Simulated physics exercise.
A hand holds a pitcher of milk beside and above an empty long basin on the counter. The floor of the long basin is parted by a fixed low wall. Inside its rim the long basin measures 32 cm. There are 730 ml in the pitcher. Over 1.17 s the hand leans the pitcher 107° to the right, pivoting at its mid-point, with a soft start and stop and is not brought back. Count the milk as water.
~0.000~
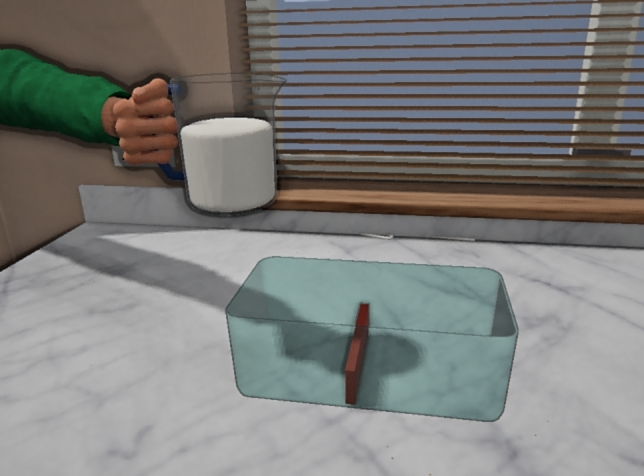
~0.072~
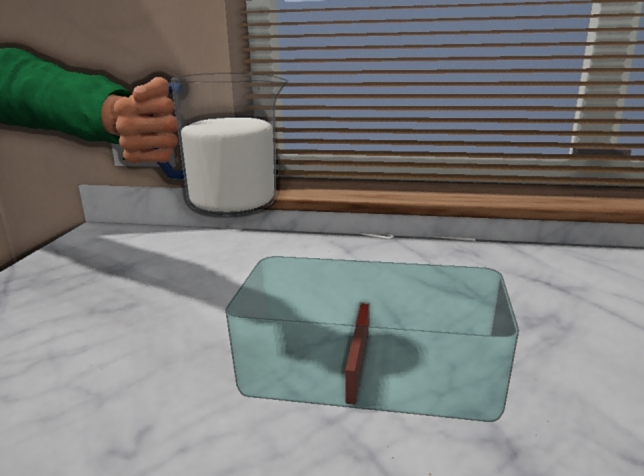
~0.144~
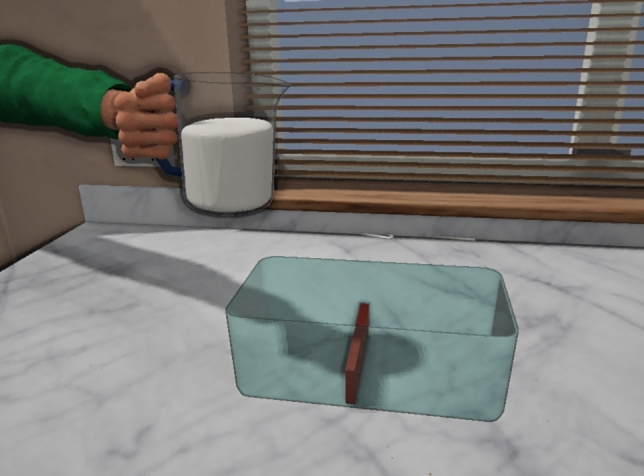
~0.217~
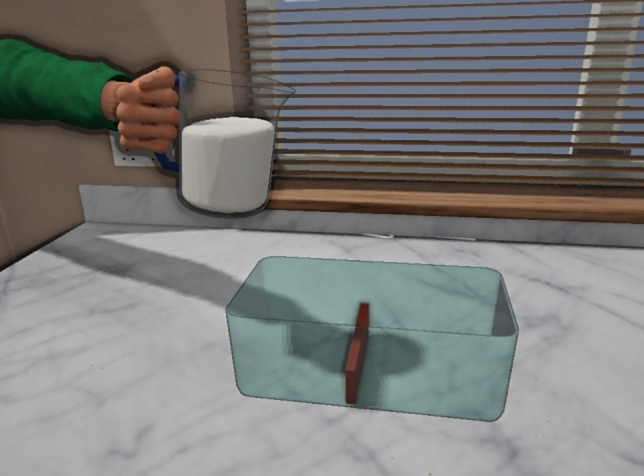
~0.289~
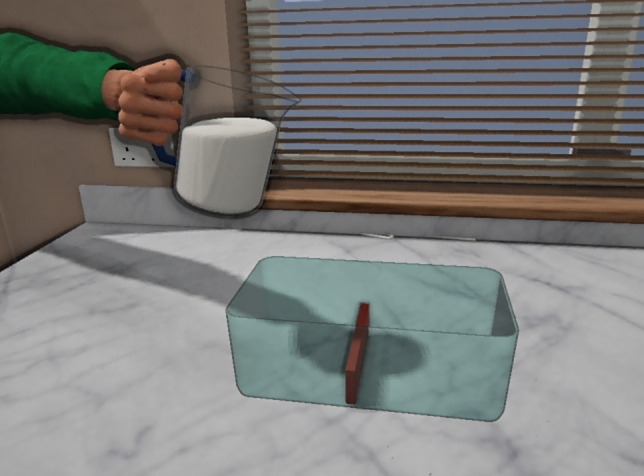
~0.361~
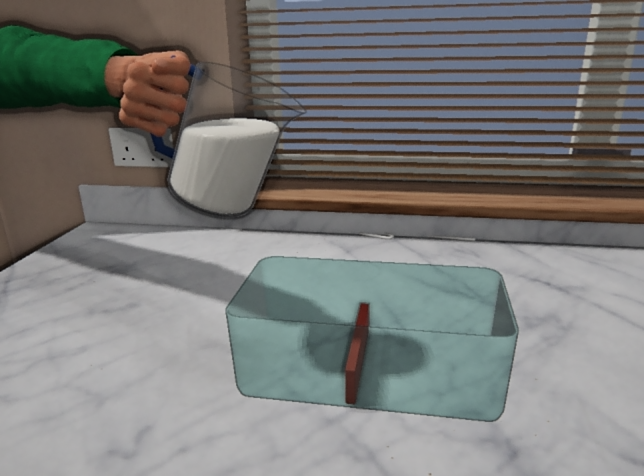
To begin with, a green-sleeved hand holds a clear pitcher of milk upright and nearly still, above and beside an empty long basin with a low reddish-brown wall inside, on a marble counter. Then the hand leans the pitcher moderately to the right, gradually at first, while the milk stays inside it.
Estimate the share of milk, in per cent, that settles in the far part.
Roughly 52 per cent is past the wall.
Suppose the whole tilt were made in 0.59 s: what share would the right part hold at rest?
Then about 35 per cent.
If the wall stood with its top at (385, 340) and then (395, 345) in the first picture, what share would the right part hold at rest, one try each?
First 5, then 5 per cent.
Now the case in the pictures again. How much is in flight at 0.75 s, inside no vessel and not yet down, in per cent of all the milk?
Some 12 per cent.
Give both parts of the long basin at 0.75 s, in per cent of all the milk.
Near 1 on the left, 0 on the right.
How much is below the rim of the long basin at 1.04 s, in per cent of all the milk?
About 46 per cent.
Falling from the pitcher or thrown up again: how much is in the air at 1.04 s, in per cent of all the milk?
About 24 per cent.
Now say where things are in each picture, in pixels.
In the first picture, tilt 0°; pouring edge (286, 79); surface from (187, 125) to (271, 126); the long basin's rim runs from (245, 284) to (508, 301); the wall's top is at (358, 335).
In the second picture, tilt 1°; pouring edge (288, 80); surface from (188, 125) to (271, 126).
In the third picture, tilt 4°; pouring edge (291, 84); surface from (188, 125) to (273, 127).
In the fourth picture, tilt 9°; pouring edge (296, 90); surface from (188, 126) to (274, 127).
In the fifth picture, tilt 15°; pouring edge (301, 100); surface from (189, 128) to (276, 127).
In the sixth picture, tilt 23°; pouring edge (306, 111); surface from (184, 138) to (280, 128).
Then, 0.75 s in, the tilt is 77° and 88 per cent is still to pour, 1 is left of the wall and 0 right of it.
Then, 1.04 s in, the tilt is 104° and 30 per cent is still to pour, 10 is left of the wall and 35 right of it.
Then, 1.34 s in, the tilt is 107° and 3 per cent is still to pour, 41 is left of the wall and 51 right of it.
Then, 1.67 s in, the tilt is 107° and 0 per cent is still to pour, 47 is left of the wall and 52 right of it.
Finally, 47 per cent lies left of the wall, 52 right of it and 1 outside.
